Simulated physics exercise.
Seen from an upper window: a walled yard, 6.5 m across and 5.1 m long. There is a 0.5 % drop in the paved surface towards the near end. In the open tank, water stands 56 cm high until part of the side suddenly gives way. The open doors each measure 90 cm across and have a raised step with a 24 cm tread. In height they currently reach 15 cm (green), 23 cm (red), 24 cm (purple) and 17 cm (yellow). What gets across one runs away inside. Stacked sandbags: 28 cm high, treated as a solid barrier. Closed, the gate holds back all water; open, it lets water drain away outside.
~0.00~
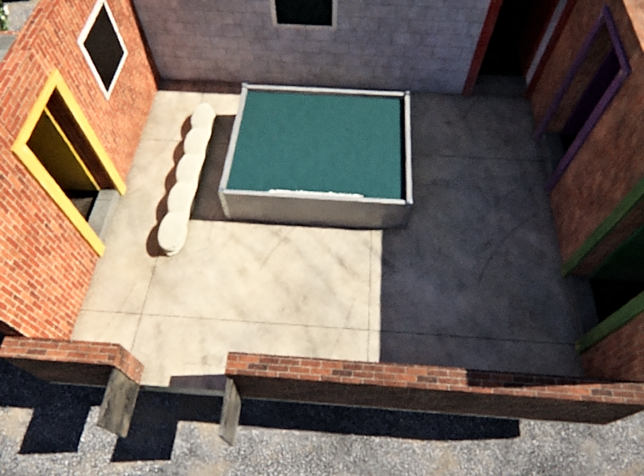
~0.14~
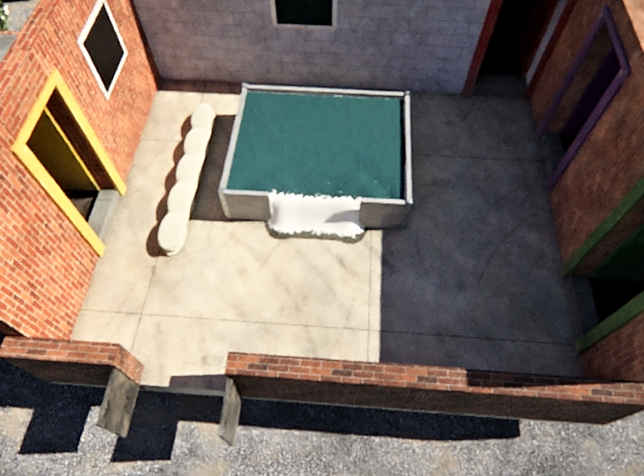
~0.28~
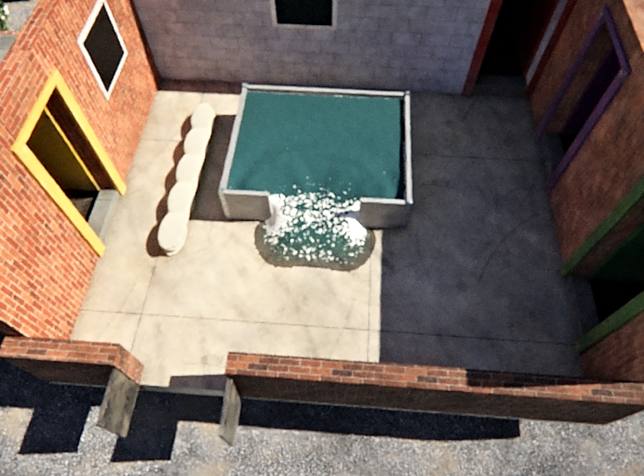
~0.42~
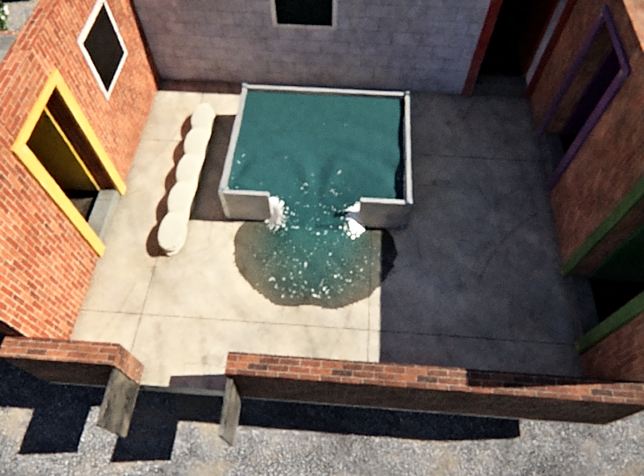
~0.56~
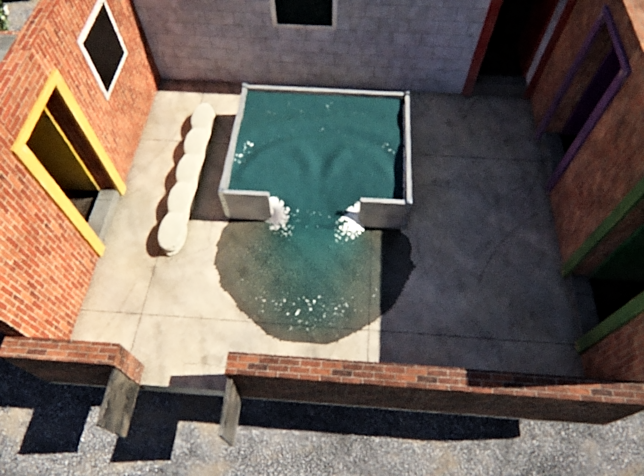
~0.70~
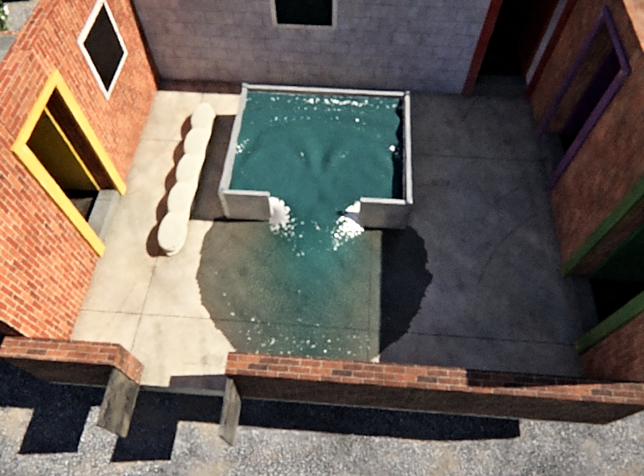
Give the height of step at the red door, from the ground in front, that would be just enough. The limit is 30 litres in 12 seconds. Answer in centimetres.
Close to 8 cm.
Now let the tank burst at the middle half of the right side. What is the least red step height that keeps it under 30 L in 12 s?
About 21 centimetres.
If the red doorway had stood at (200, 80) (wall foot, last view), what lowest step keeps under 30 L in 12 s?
Roughly 7.0 cm.
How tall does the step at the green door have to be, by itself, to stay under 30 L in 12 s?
Green door - some 13.0 centimetres.
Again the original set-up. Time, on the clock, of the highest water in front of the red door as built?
Around 5.5 s, give or take.
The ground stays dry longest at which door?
The red one.
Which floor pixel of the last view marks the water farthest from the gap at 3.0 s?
Pixel: About (589, 398).
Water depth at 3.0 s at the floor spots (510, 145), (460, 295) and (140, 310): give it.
The depths come to about 0, 2 and 2 cm.
After 1.4 s water covers 25 % of the floor, deepest (34 cm) near (292, 375); it has not reached the red door.
After 3.0 s water covers 40 % of the floor, deepest (30 cm) near (574, 397); it has not reached the red door.
After 12.0 s water covers 95 % of the floor, deepest (12 cm) near (436, 94); 8 cm at the red door, 0 litres in over its 23 cm step.
At the red door as built, the water arrived by 4.5 s and peaked near 13 cm at 5.6 s.
With a step of 6.5 cm, 66 litres would have come in within the 12 s; with 9 cm, 18 litres. So under 30 litres takes about 8 cm.
